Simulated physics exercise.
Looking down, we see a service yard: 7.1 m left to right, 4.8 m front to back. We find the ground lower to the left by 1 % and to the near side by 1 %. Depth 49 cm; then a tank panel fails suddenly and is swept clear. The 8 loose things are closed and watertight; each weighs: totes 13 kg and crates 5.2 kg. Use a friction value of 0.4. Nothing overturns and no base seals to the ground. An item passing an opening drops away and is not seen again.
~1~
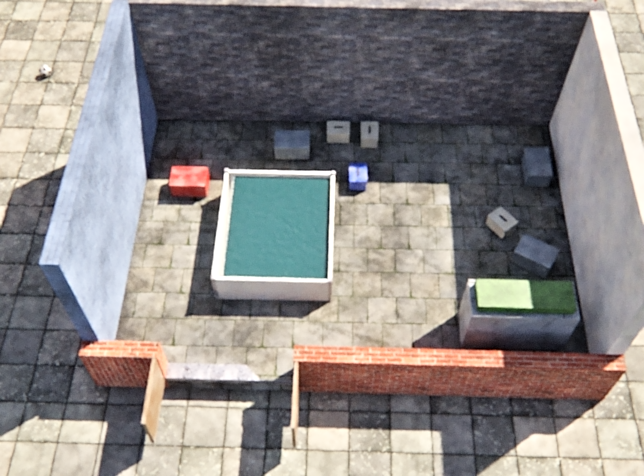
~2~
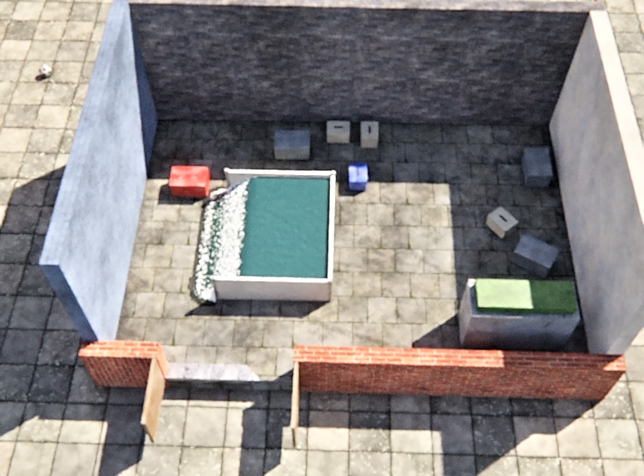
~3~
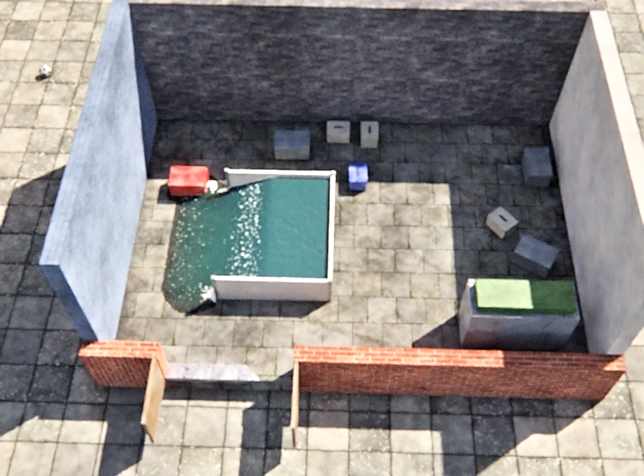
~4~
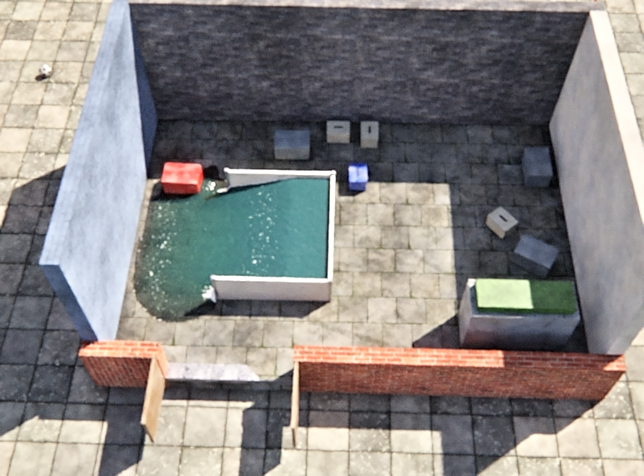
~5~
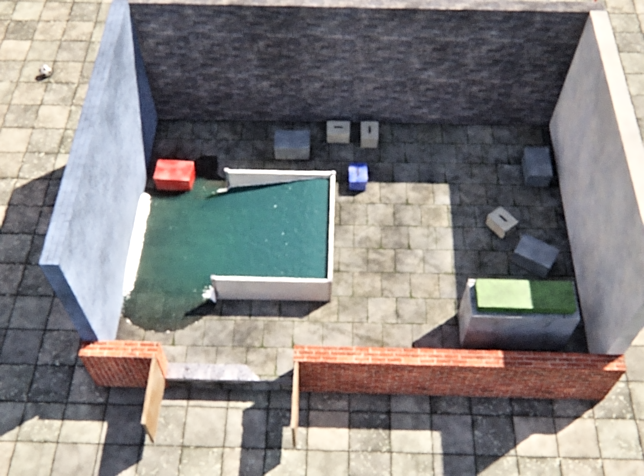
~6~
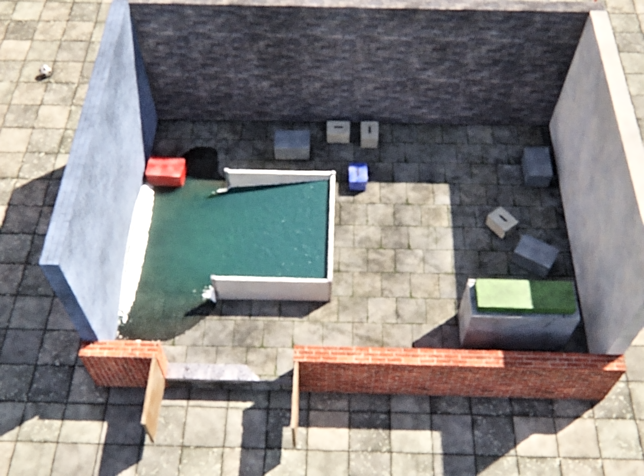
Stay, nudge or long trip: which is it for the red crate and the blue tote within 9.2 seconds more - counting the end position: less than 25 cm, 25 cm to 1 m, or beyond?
Red crate goes a long way, blue tote moves a bit.
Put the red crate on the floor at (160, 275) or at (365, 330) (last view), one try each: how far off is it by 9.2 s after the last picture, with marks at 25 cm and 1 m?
In turn: It ends far away; it ends far away.
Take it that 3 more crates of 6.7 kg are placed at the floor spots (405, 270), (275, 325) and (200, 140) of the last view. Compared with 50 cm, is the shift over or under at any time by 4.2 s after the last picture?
Taking them in order: Not far enough, far enough and far enough.
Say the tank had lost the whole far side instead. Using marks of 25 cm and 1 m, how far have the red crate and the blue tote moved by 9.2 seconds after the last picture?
Under that change the red crate would be borne far and the blue tote would sit tight.
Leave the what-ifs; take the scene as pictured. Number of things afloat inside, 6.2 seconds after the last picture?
My tally comes to 2.
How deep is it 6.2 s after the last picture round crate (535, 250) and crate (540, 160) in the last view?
Depths: Near 2 cm, then near 3 cm.
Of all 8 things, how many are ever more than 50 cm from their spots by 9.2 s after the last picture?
Counting them up, I find 4.
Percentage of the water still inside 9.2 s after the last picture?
I'd say some 76 percent hasn't gone yet.
Then, 1.2 s after the last picture the red crate is near (202, 118), 1.3 m from its start, aground; the blue tote is near (358, 172), 0.0 m from its start, aground; 0 of 8 are out; 0 afloat.
Then, 3.8 s after the last picture the red crate is near (297, 170), 1.8 m from its start, afloat; the blue tote is near (366, 176), 0.1 m from its start, aground; 0 of 8 are out; 2 afloat.
Then, 6.2 s after the last picture the red crate is near (318, 152), 2.2 m from its start, afloat; the blue tote is near (378, 183), 0.4 m from its start, aground; 0 of 8 are out; 2 afloat.
Then, 9.2 s after the last picture the red crate is near (350, 170), 2.7 m from its start, afloat; the blue tote is near (378, 183), 0.4 m from its start, aground; 0 of 8 are out; 4 afloat.
